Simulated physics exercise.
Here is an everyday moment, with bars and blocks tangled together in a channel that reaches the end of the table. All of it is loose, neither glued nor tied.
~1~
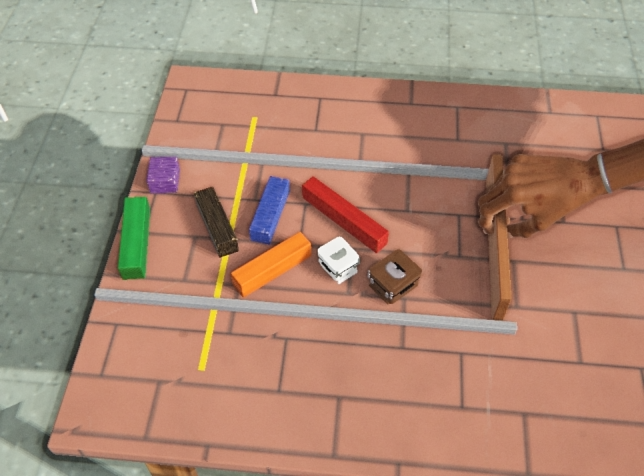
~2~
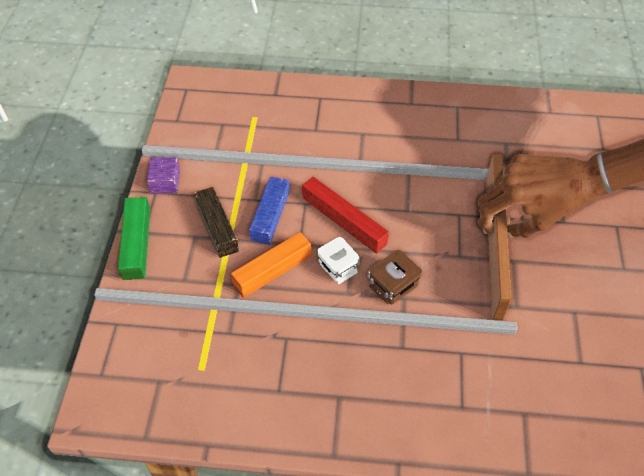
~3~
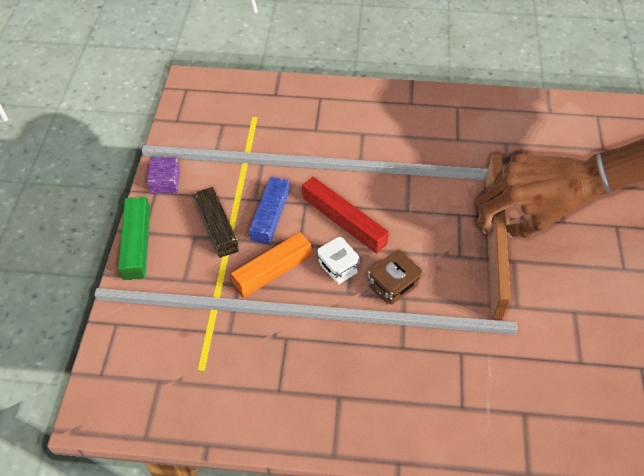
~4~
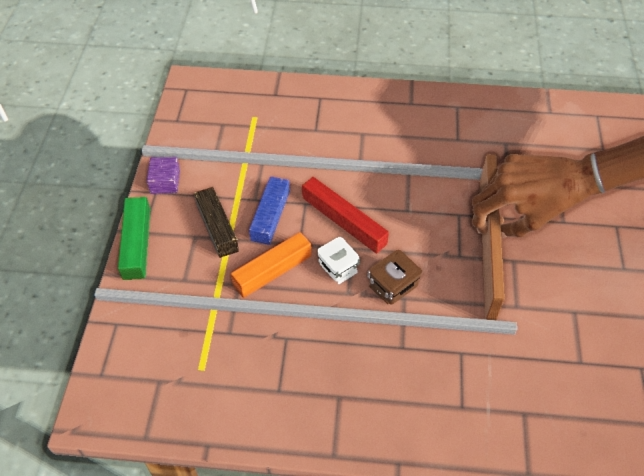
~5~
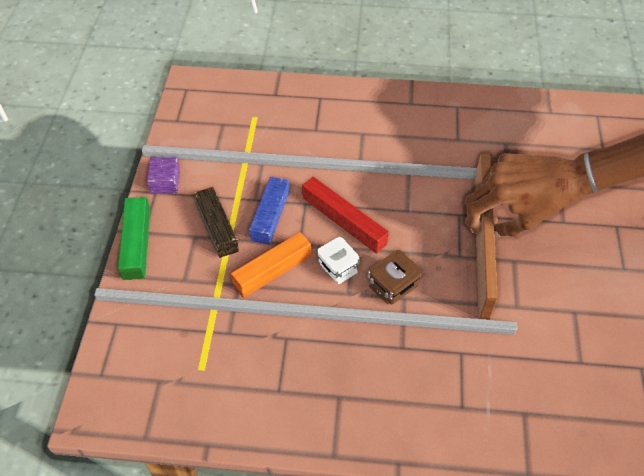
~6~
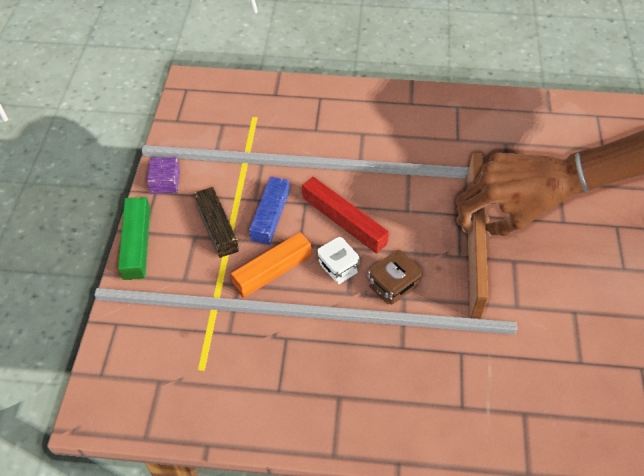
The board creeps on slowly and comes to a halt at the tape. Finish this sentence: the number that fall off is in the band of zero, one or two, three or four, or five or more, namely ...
Namely zero.
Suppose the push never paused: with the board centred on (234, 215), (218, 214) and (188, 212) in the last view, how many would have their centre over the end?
Place by place: 0, 0 and 2.
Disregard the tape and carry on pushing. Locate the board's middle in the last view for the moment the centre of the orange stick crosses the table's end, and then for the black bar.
(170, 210) and (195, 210), more or less.
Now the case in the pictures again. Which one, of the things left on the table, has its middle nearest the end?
The green stick.
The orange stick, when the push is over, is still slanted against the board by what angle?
I'd estimate about 10 degrees.
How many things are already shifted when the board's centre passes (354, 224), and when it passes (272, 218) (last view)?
That makes 4 at the first spot and 6 at the second.
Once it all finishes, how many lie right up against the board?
2 of them.
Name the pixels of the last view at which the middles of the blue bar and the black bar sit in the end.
First at (210, 189); second at (153, 226).
Soon after, none off yet; green stick at rest near (135, 237); purple block at rest near (164, 175); black bar at rest near (216, 222).
In the end, the number that fall off is zero.
